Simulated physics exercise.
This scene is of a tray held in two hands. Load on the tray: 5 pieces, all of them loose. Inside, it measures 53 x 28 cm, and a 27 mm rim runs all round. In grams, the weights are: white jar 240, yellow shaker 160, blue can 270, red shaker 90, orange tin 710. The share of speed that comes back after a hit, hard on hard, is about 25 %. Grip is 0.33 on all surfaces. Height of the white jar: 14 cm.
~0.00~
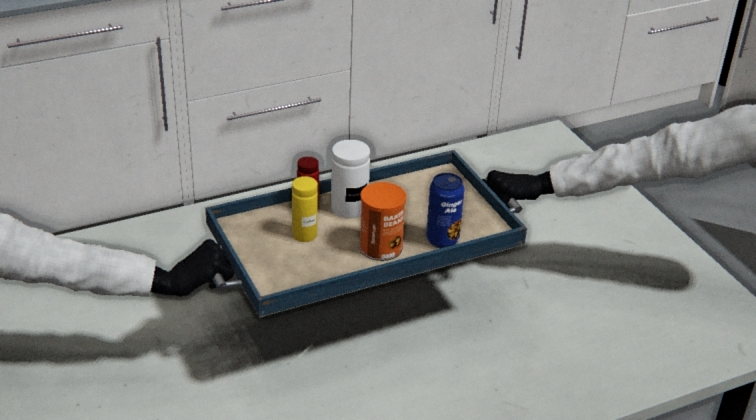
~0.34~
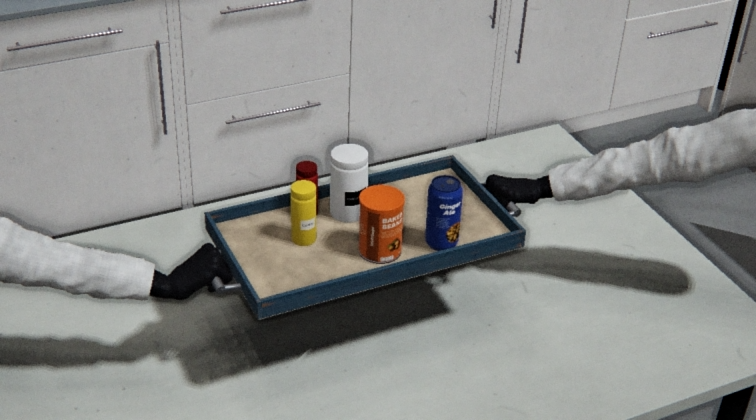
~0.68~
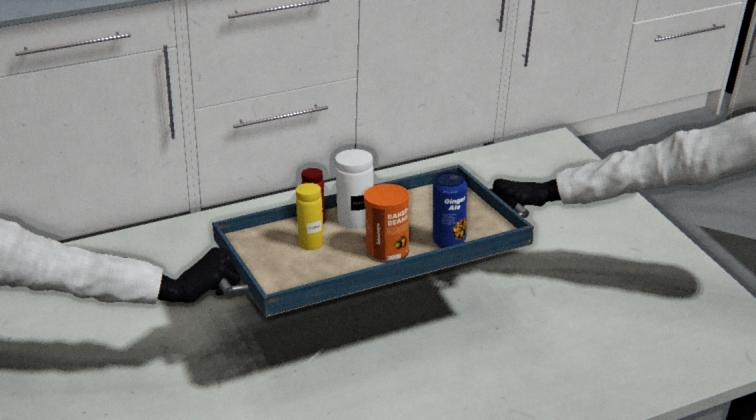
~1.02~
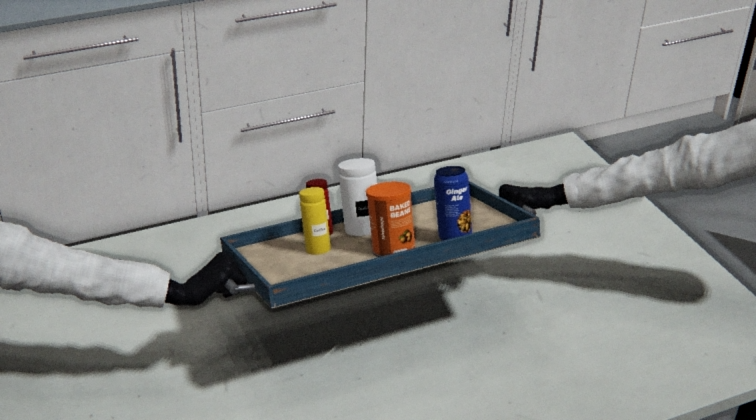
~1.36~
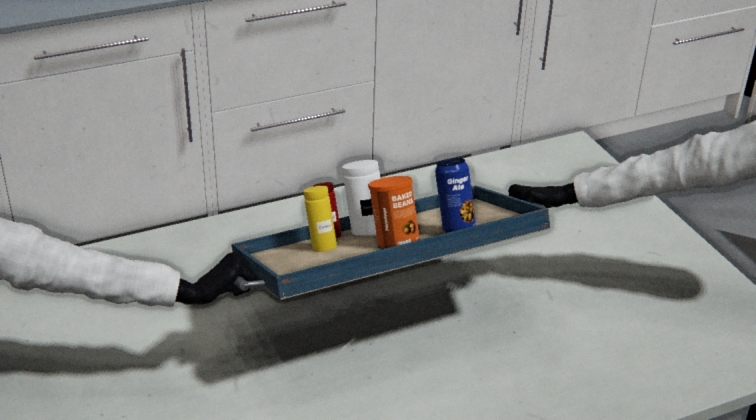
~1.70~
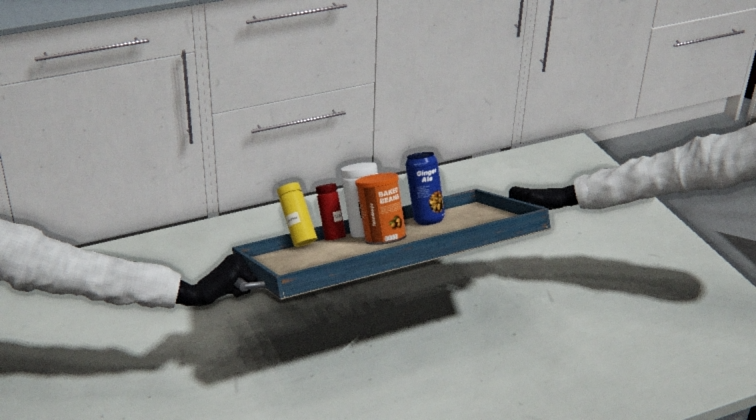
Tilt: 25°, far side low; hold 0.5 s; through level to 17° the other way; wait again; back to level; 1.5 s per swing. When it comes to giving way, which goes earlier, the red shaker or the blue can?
The earlier one is the second of the pair.
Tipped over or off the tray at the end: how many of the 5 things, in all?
Total: 2.
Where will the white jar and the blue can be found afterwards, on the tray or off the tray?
Result: White jar remains in bounds, blue can goes out of bounds.
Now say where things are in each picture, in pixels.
Tray level; blue can (445, 212), in the first picture.
Tray tilted 1°, far edge down; orange tin (381, 225); white jar (349, 183), in the second picture.
Tray tilted 7°, far edge down; yellow shaker (310, 217); orange tin (387, 223), in the third picture.
Tray tilted 18°, far edge down; white jar (360, 197); yellow shaker (315, 221), in the fourth picture.
Tray tilted 24°, far edge down; blue can (455, 197) shifted 2 cm; orange tin (394, 212) shifted 2 cm, in the fifth picture.
Tray tilted 25°, far edge down; red shaker (331, 211) tipped 8° against what carries it; blue can (425, 189) shifted 16 cm, in the sixth picture.
Around 2.00 s, tray tilted 25°, far edge down; yellow shaker and blue can now off the tray; red shaker tipped 10° against what carries it near (335, 210); orange tin shifted 9 cm.
Around 2.60 s, tray tilted 16°, far edge down; red shaker tipped 11° against what carries it near (336, 201); orange tin shifted 9 cm; white jar shifted 3 cm.
Around 3.00 s, tray tilted 4°, near edge down; red shaker tipped 5° against what carries it near (340, 193); orange tin shifted 9 cm; white jar shifted 3 cm.
Around 4.70 s, tray tilted 12°, near edge down; red shaker shifted 2 cm near (342, 189); orange tin shifted 9 cm; white jar shifted 3 cm.
Finally (6.0 s), off the tray, yellow shaker and blue can; not toppled but over 5 cm from the start, orange tin; the other 2 still in place (within 5 cm). Final places as that camera would see them, red shaker near (339, 195), blue can near (374, 220). Red shaker was never lost; blue can went at 1.86 s.
